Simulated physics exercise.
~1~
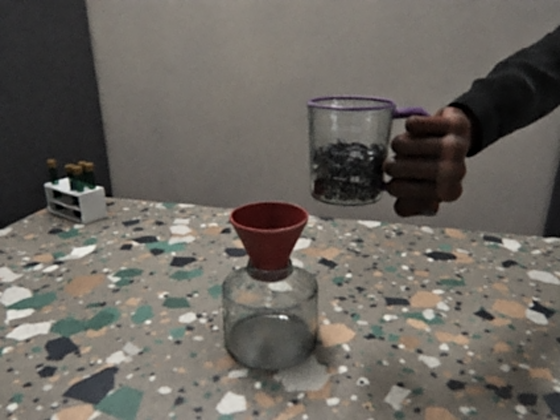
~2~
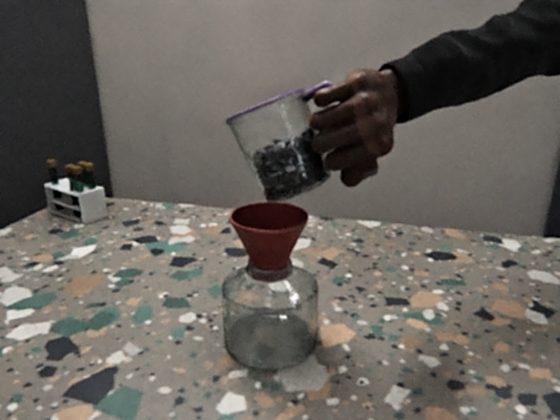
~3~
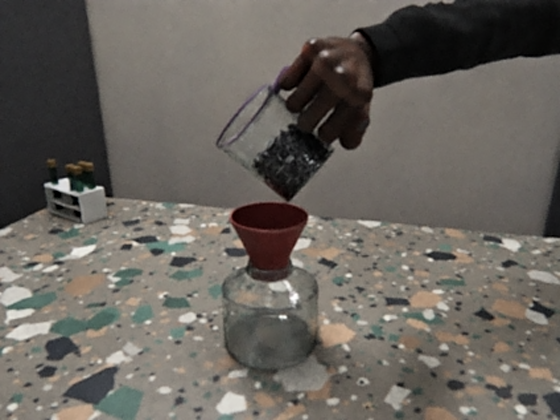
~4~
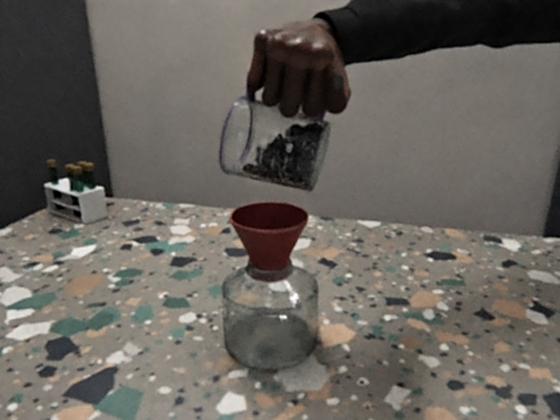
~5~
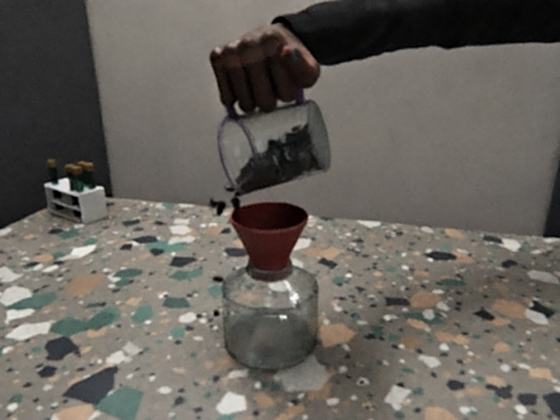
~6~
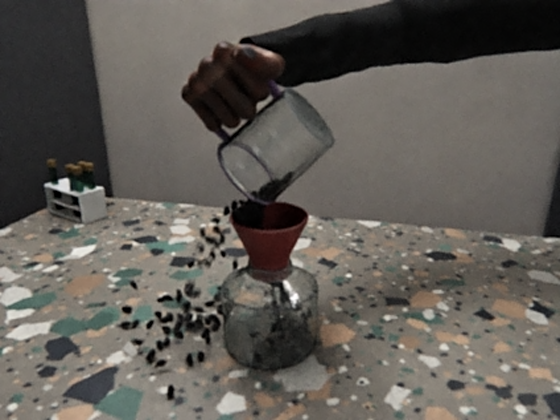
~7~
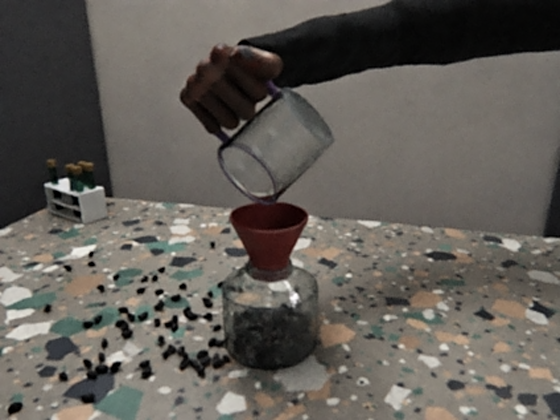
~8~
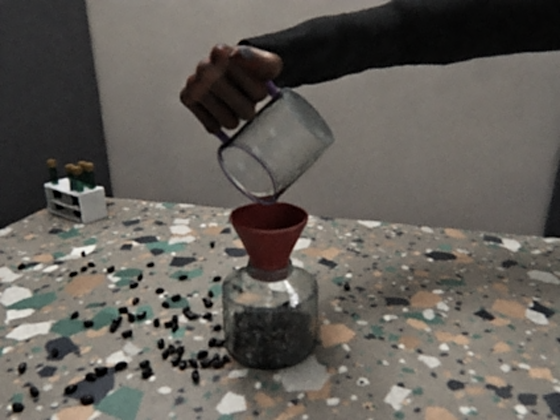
A dark-sleeved arm reaches in from the right, holding a see-through cup of black beans above a red funnel set in the neck of a clear glass jar. The jar stands on a speckled terrazzo table before a plain grey wall, seen from slightly above, with a small white rack of vials at the left. The hand moves the cup left over the funnel and tips it steadily until beans slide out. Many drop through the funnel, while others miss it and scatter to the left. Finally the tilted cup is empty, most beans lie in the jar, and a fair share is strewn across the table.
